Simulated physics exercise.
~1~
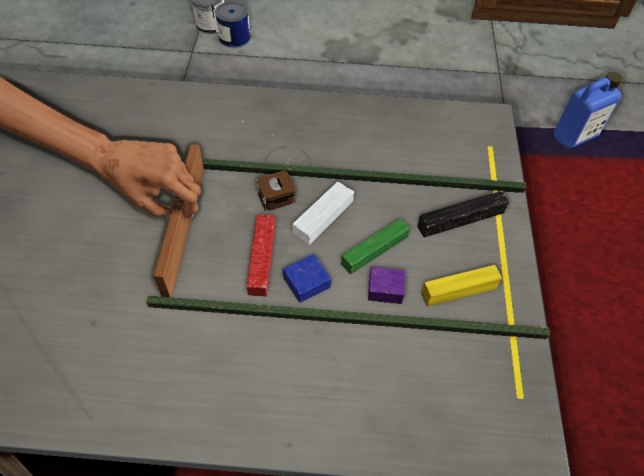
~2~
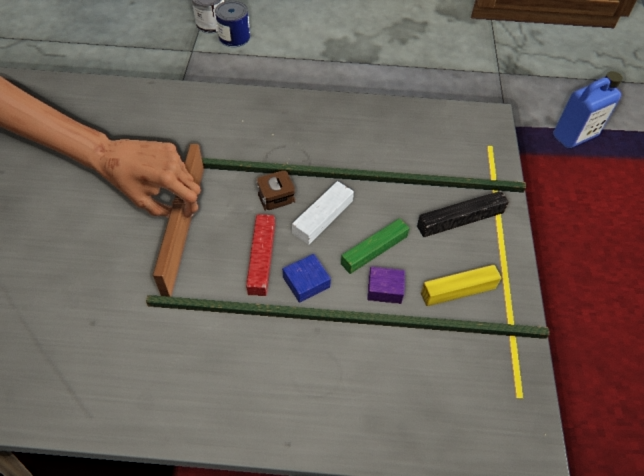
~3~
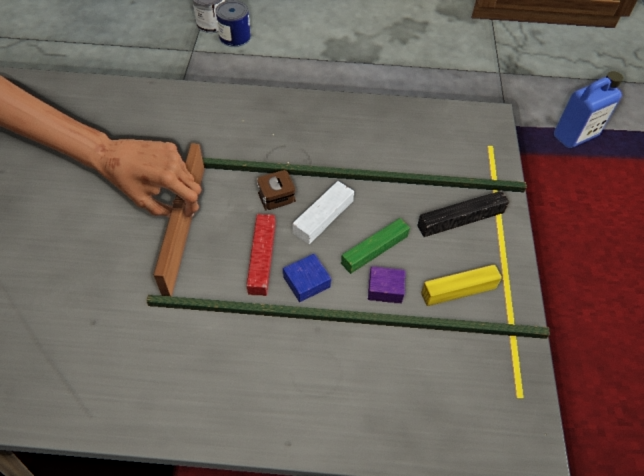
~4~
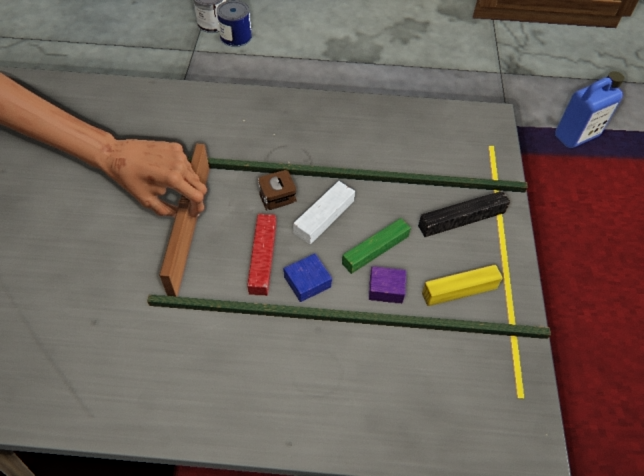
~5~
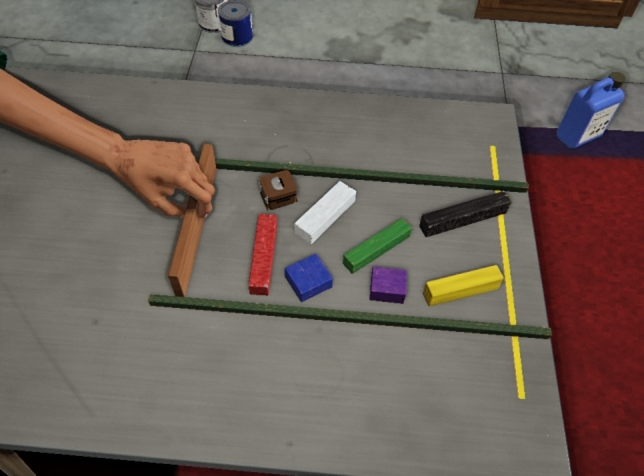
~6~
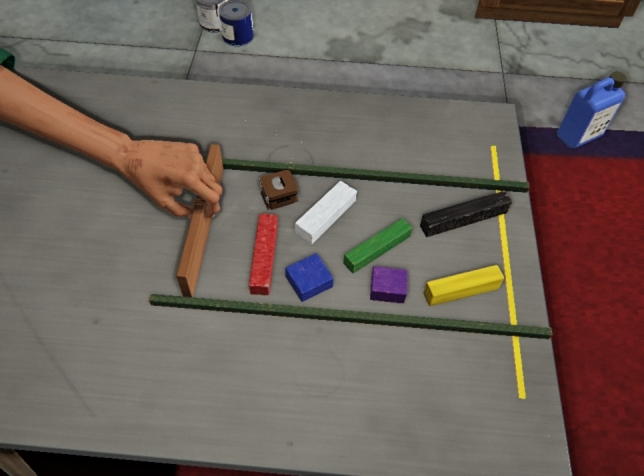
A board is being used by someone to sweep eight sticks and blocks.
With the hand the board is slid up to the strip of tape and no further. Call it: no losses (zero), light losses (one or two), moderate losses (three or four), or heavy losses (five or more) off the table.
Heavy losses.
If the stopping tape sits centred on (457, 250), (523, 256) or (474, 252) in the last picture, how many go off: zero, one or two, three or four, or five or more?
Tape by tape, the falls would be 1 or 2, then at least five, then three to four.
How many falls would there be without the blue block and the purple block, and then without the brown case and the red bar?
You'd get 4 in the first case and 3 in the second one.
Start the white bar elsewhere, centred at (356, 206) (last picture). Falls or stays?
Result: The white bar ends down.
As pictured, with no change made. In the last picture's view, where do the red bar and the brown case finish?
Same order as the question: First (520, 275), second (520, 213).
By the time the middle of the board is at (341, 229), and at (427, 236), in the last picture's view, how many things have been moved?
At first I count 7, and then 8.
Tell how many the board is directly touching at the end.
In contact: 2.
Early on, none off yet; black bar at rest near (466, 214); yellow stick at rest near (463, 285); purple block at rest near (389, 285).
A while later, none off yet; black bar travelled a little near (511, 209); yellow stick travelled about its own width near (533, 285); purple block travelled well along near (482, 300).
Finally, the number that fall off is five or more; lost, blue block, white bar, green bar, purple block, yellow stick and black bar.
